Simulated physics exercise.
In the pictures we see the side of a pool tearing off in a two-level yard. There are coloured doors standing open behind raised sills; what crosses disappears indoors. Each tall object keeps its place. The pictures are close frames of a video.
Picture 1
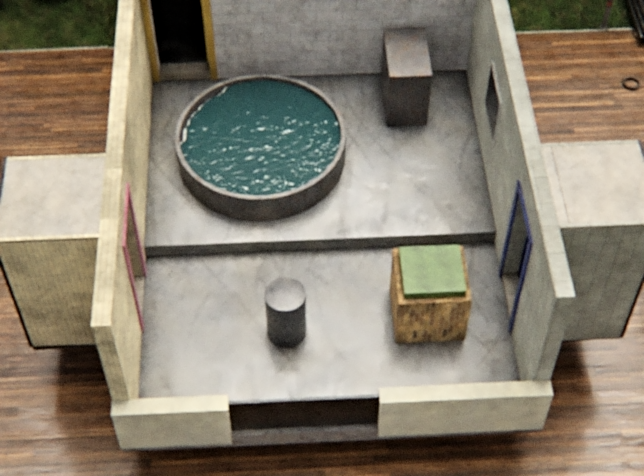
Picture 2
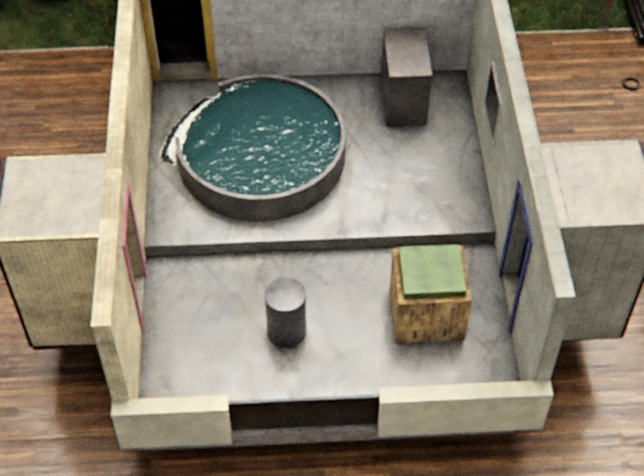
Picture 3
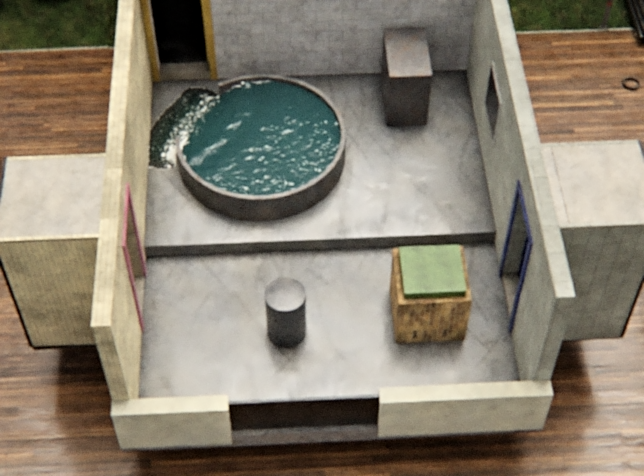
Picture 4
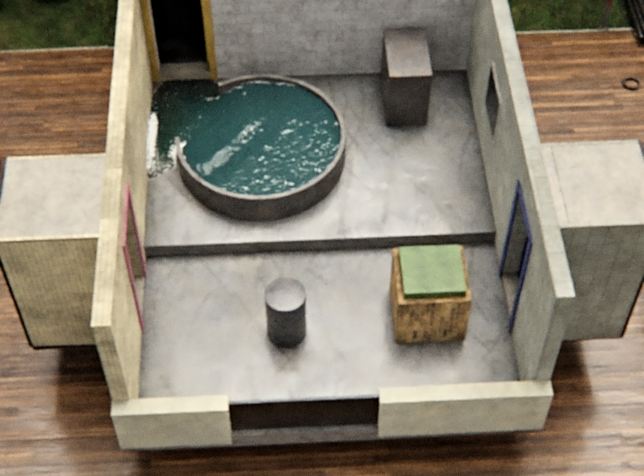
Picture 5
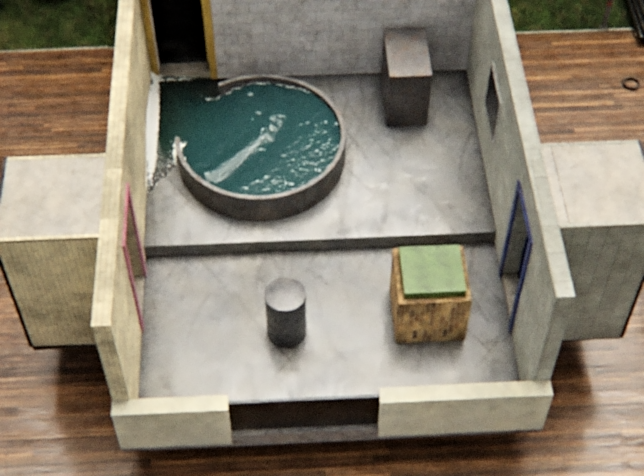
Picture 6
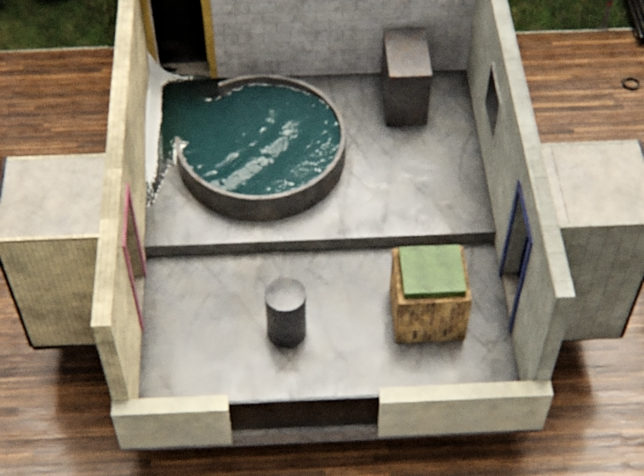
Round pool in a walled two-level yard bursting at its upper left side, water spreading to the left wall and creeping forward.
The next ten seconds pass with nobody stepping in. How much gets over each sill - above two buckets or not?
At the end, blue door: Does not exceed it, pink door: Does not exceed it, yellow door: Exceeds it.
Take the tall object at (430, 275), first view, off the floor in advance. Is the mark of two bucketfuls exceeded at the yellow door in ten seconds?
Outcome - yellow: Above the limit.
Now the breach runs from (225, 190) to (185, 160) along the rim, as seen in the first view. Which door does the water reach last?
The blue door is last.
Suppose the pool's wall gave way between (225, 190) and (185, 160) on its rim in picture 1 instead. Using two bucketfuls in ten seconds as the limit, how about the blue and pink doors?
Well, the blue door comes up short, and the pink door crosses the threshold.
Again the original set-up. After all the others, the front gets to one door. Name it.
Answer: The one in blue.
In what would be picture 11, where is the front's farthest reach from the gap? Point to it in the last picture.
The farthest wet point should be near (146, 263).
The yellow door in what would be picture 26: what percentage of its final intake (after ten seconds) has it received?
My figure is 90 in a hundred.
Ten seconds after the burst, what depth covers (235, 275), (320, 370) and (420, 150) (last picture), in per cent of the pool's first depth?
Estimated readings in sequence: 6, 12, 6 percent.
A moment on, water covers 10 % of the floor; the blue door not reached, the pink door not reached, the yellow door over two buckets in.
Next, water covers 20 % of the floor; the blue door not reached, the pink door wet at the sill, nothing in, the yellow door far over two buckets in.
Then, water covers 40 % of the floor; the blue door not reached, the pink door wet at the sill, nothing in, the yellow door far over two buckets in.
Later, water covers 80 % of the floor; the blue door not reached, the pink door wet at the sill, nothing in, the yellow door far over two buckets in.
In the end, water covers 95 % of the floor; the blue door wet at the sill, nothing in, the pink door wet at the sill, nothing in, the yellow door far over two buckets in.
